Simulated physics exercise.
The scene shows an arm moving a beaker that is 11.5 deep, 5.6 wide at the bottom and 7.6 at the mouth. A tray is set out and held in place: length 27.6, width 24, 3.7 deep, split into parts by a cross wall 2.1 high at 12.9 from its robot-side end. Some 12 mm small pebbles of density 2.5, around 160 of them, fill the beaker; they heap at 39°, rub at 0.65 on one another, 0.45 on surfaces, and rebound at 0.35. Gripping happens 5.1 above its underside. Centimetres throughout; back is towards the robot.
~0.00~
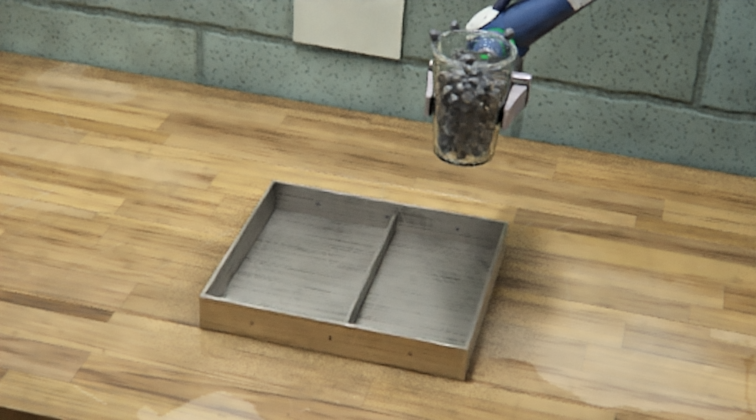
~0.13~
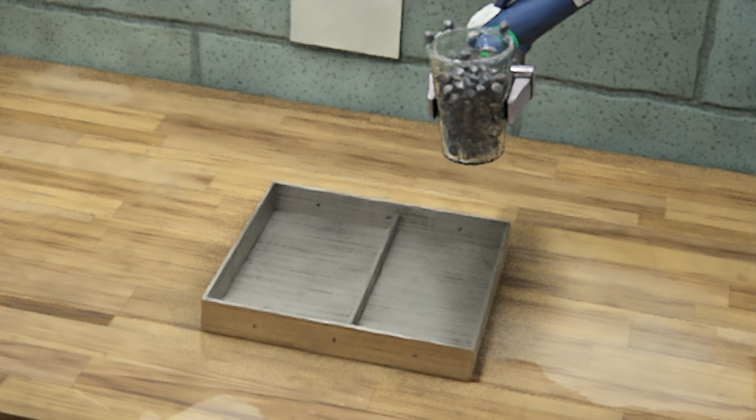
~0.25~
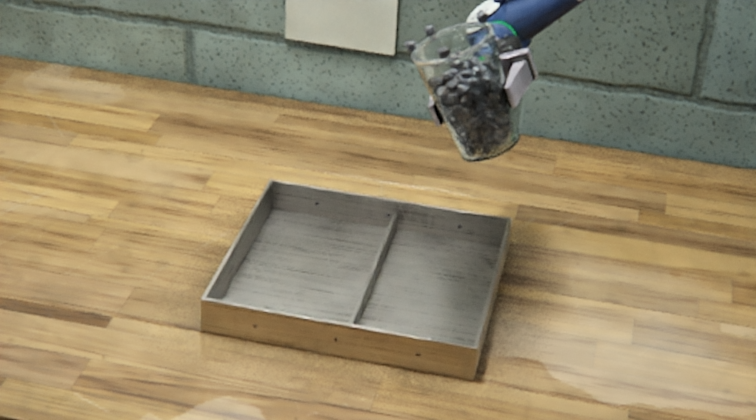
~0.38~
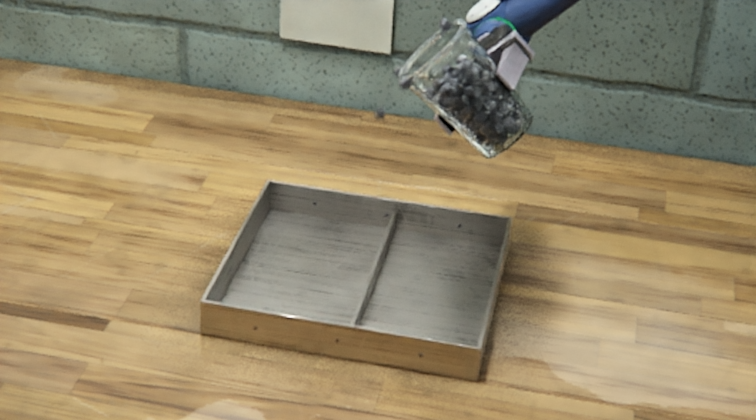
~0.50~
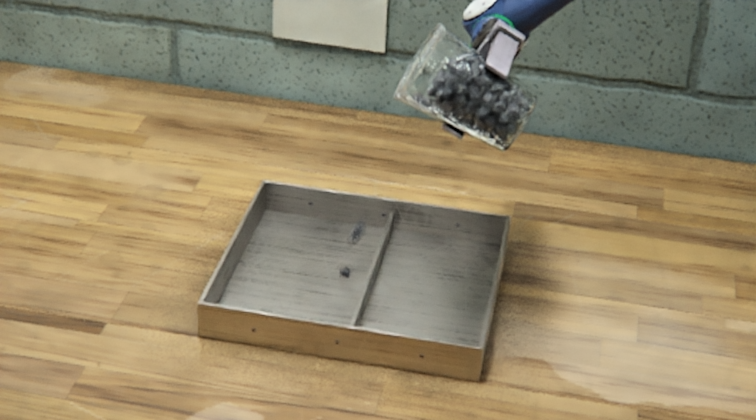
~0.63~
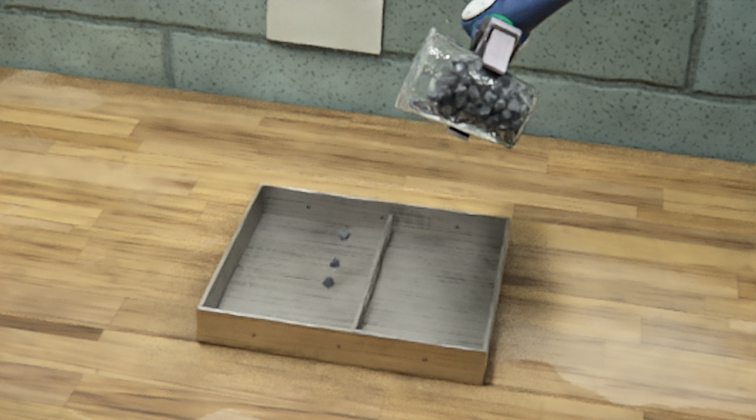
Above a divided tray on a wooden table, a robot arm tilts a beaker, dropping three dark pieces into the left part.
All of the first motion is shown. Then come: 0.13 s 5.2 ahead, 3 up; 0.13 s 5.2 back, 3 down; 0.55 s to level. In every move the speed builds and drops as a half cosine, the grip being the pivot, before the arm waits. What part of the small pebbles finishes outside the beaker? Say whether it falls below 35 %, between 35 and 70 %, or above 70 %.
It falls between 35 and 70 %.
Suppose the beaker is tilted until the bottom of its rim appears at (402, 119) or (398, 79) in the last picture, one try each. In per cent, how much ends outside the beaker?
Estimates in order: 90 % and 25 %.
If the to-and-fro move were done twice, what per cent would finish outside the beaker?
About 70 per cent in that case.
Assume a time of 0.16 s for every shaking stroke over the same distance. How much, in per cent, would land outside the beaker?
In that case around 25 per cent.
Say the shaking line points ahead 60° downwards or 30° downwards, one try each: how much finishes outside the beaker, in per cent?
Near 5 and 10 percent respectively.
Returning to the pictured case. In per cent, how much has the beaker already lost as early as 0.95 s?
By then near 55 % is out.
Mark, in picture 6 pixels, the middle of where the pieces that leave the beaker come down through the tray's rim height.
(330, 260).
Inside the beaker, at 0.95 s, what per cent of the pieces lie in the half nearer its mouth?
Some 70 percent is in that half.
After 0.95 s, tilted 68° forward, highest piece 26 above the table; 74 in the beaker, 3 in the far-side part, 83 in flight or on a rim.
After 1.28 s, tilted 14° forward, highest piece 28 above the table; 87 in the far-side part, 69 in the beaker, 3 in the robot-side part, 1 on the table or floor.
After 1.64 s, level, highest piece 26 above the table; 87 in the far-side part, 69 in the beaker, 3 in the robot-side part, 1 on the table or floor.
After 2.69 s, level, highest piece 26 above the table; 87 in the far-side part, 69 in the beaker, 3 in the robot-side part, 1 on the table or floor.
At rest, 87 in the far-side part, 69 in the beaker, 3 in the robot-side part, 1 on the table or floor. That is 57 % outside the beaker.
